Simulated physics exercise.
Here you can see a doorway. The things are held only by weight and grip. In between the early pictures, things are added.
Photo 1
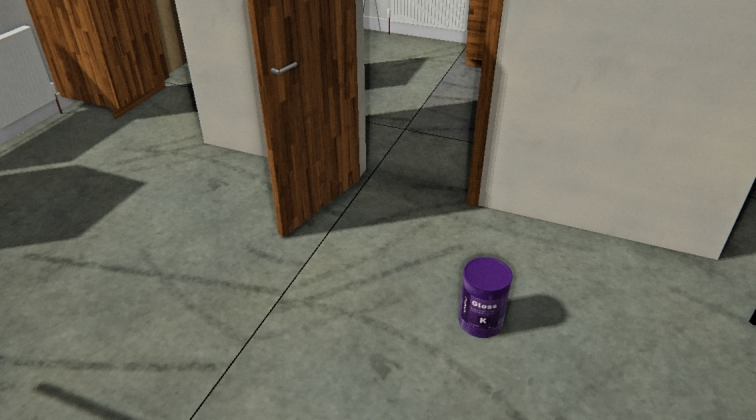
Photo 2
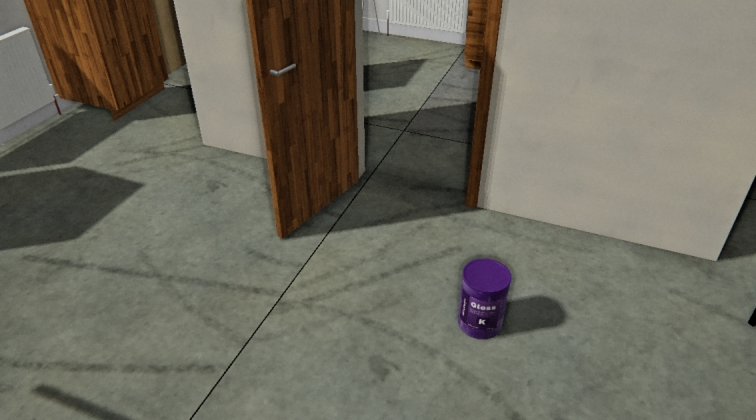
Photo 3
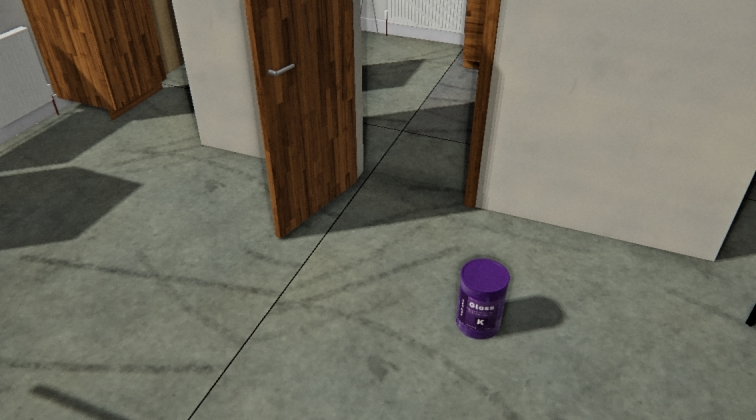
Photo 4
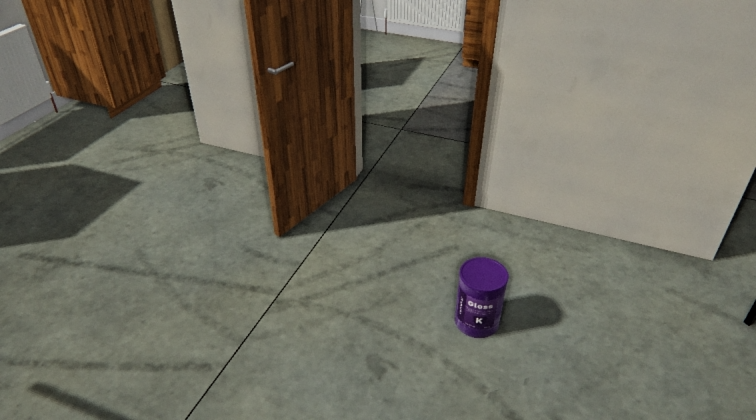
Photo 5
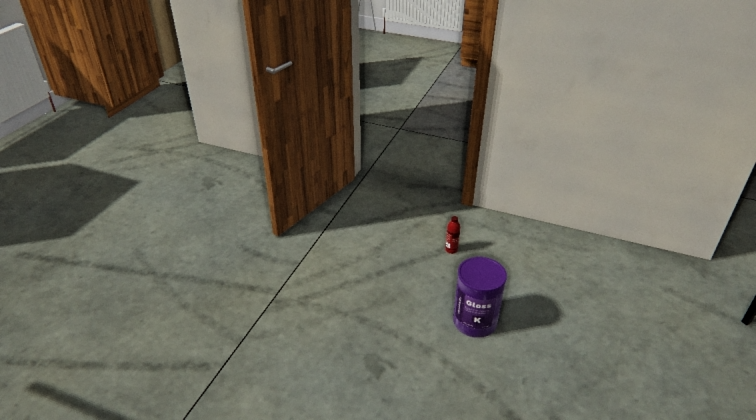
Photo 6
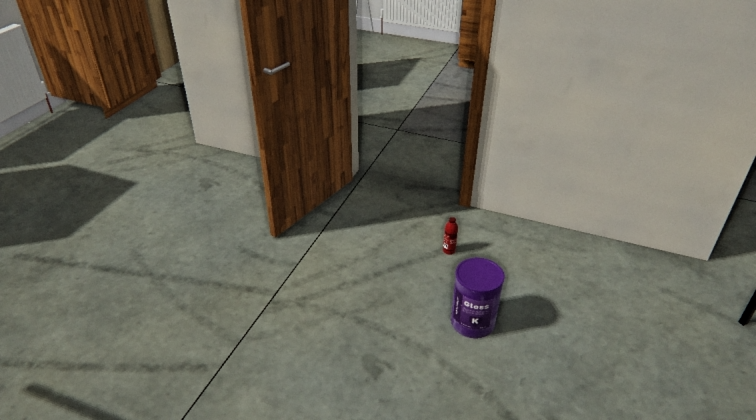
To begin with, a purple pail sits on a grey floor in front of a doorway whose wooden door stands wide open. Partway through, a small red bottle appears on the floor just behind the pail. The door and pail stay still, with only a very slight shift in the view.
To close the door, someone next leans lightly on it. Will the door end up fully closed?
Yes: You can tell the door fits into the frame okay.
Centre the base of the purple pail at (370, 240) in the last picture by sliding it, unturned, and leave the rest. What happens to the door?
The door gets held up.
Then, 0.70 s later than the last frame, open by 86°.
Then, 1.20 s later than the last frame, open by 63°.
Then, 1.70 s later than the last frame, open by 38°.
Then, 2.20 s later than the last frame, open by 13°.
When it is over, open by 0°; both as before. End places, in pixels of the last picture, red bottle near (451, 235).
